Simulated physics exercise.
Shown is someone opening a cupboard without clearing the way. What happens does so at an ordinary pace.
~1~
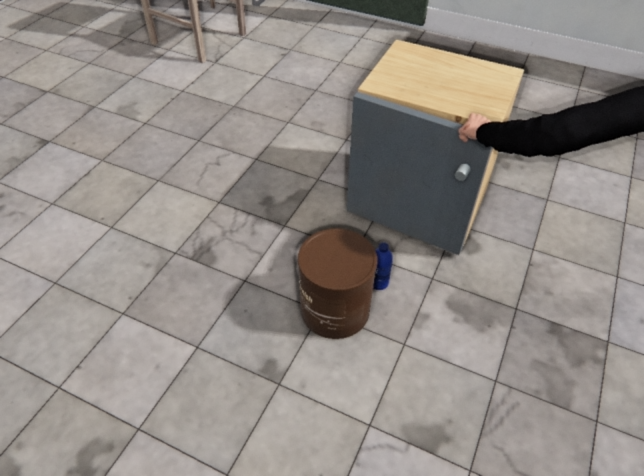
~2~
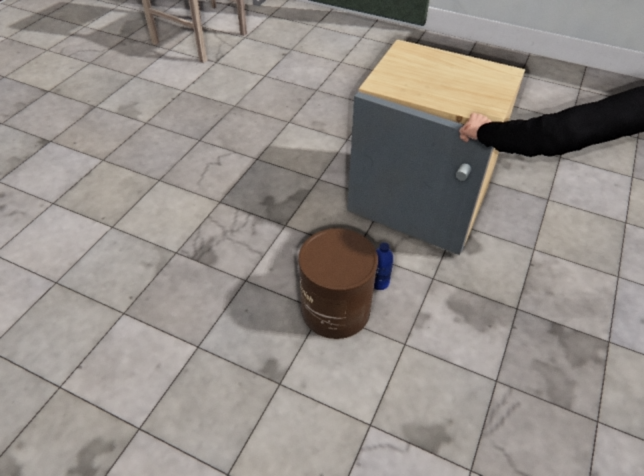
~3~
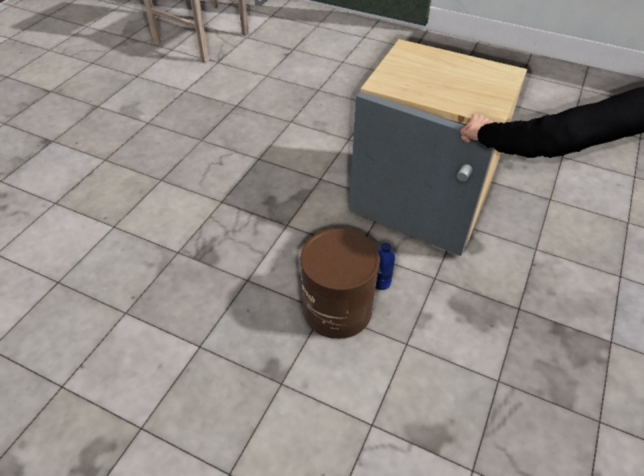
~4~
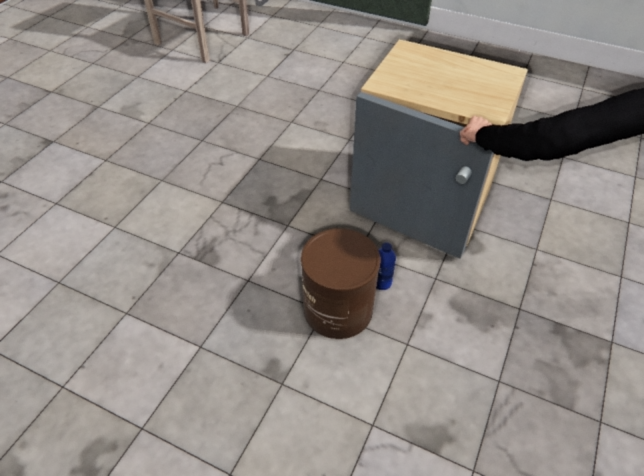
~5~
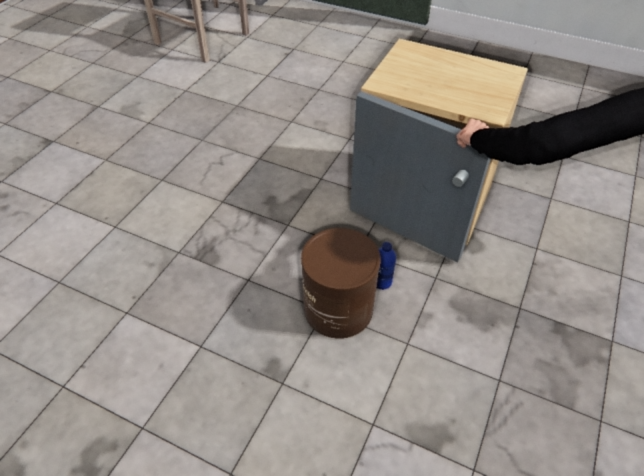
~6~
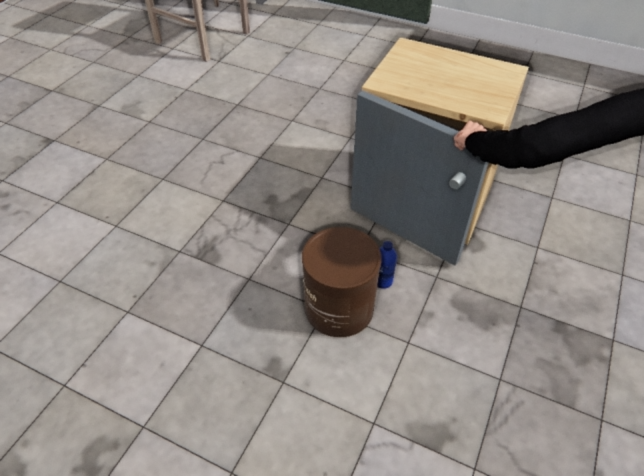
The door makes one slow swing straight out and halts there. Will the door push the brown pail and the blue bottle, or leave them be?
I'd say the brown pail gets pushed, the blue bottle gets pushed.
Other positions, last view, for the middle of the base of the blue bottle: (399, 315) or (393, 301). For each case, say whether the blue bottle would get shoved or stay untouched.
Well, the first time it avoids any hit, and the second time it gets pushed.
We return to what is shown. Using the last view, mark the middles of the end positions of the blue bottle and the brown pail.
Final spots: Roughly (300, 257); roughly (263, 293).
Then, 1.38 s on from there, door 55° open; brown pail displaced a little near (330, 288); blue bottle displaced about its own width near (361, 268).
Then, 1.72 s on from there, door 66° open; brown pail displaced a little near (316, 291); blue bottle displaced well along near (342, 265).
Then, 2.14 s on from there, door 79° open; brown pail displaced about its own width near (284, 291); blue bottle displaced well along near (319, 262).
In the end, the brown pail is pushed along, near (263, 293); the blue bottle is pushed along, near (300, 257).
